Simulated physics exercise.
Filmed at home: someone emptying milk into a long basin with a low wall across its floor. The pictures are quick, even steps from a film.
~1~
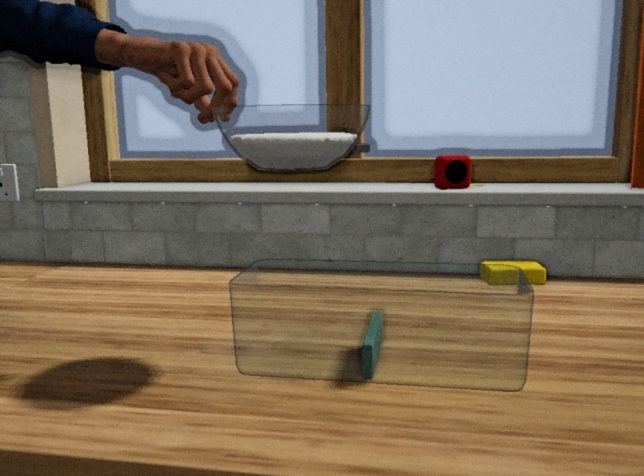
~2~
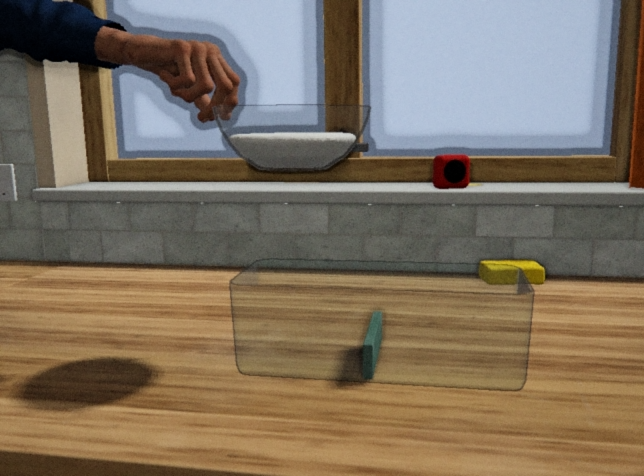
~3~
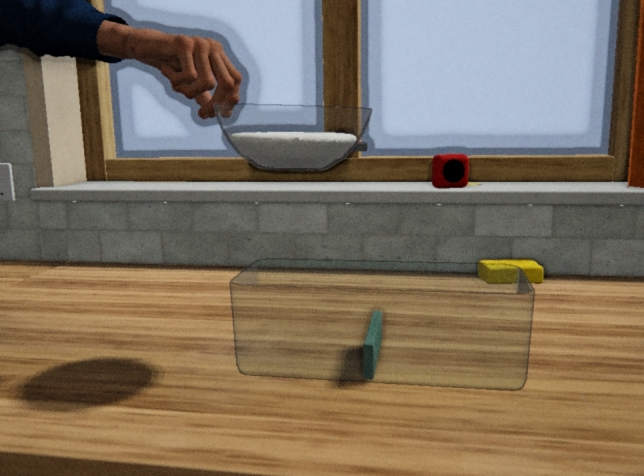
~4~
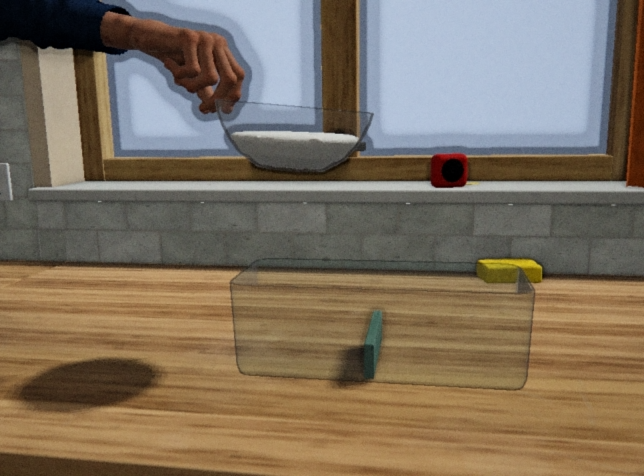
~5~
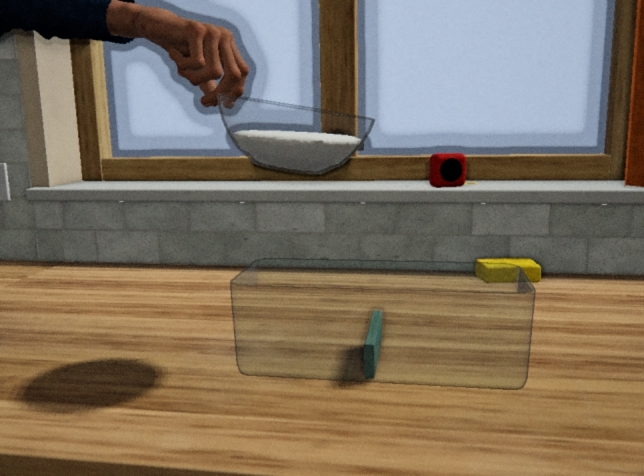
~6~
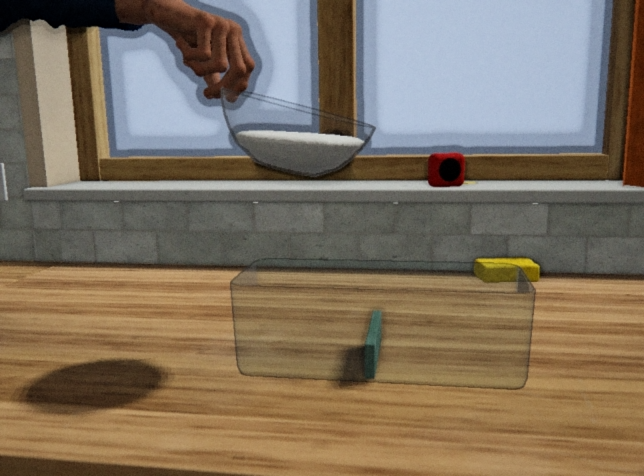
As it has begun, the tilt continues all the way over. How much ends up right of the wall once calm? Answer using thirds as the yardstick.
Over two thirds of it.
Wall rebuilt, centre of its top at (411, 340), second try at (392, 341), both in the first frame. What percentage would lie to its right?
I'd expect near 45 percent the first time and near 65 percent the next.
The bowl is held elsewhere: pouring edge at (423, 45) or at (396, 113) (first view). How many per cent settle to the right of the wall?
Close to 90 in a hundred, then close to 95 in a hundred.
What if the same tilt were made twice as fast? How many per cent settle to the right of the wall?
It comes to around 75 per cent.
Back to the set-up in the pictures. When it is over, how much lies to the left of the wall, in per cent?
Around 15 %.
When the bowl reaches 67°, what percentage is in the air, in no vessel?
Roughly 45 per cent.
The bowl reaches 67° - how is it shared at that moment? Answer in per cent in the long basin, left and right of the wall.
About 0 % left and about 10 % right.
A moment on, the bowl is tipped part way and 41 per cent is still to pour, 0 is left of the wall and 12 right of it.
Next, the bowl is tipped on its side and 2 per cent is still to pour, 8 is left of the wall and 80 right of it.
Then the bowl is tipped on its side and 0 per cent is still to pour, 13 is left of the wall and 85 right of it.
Later the bowl is tipped on its side and 0 per cent is still to pour, 13 is left of the wall and 85 right of it.
Finally, 13 per cent lies left of the wall, 85 right of it and 1 outside.
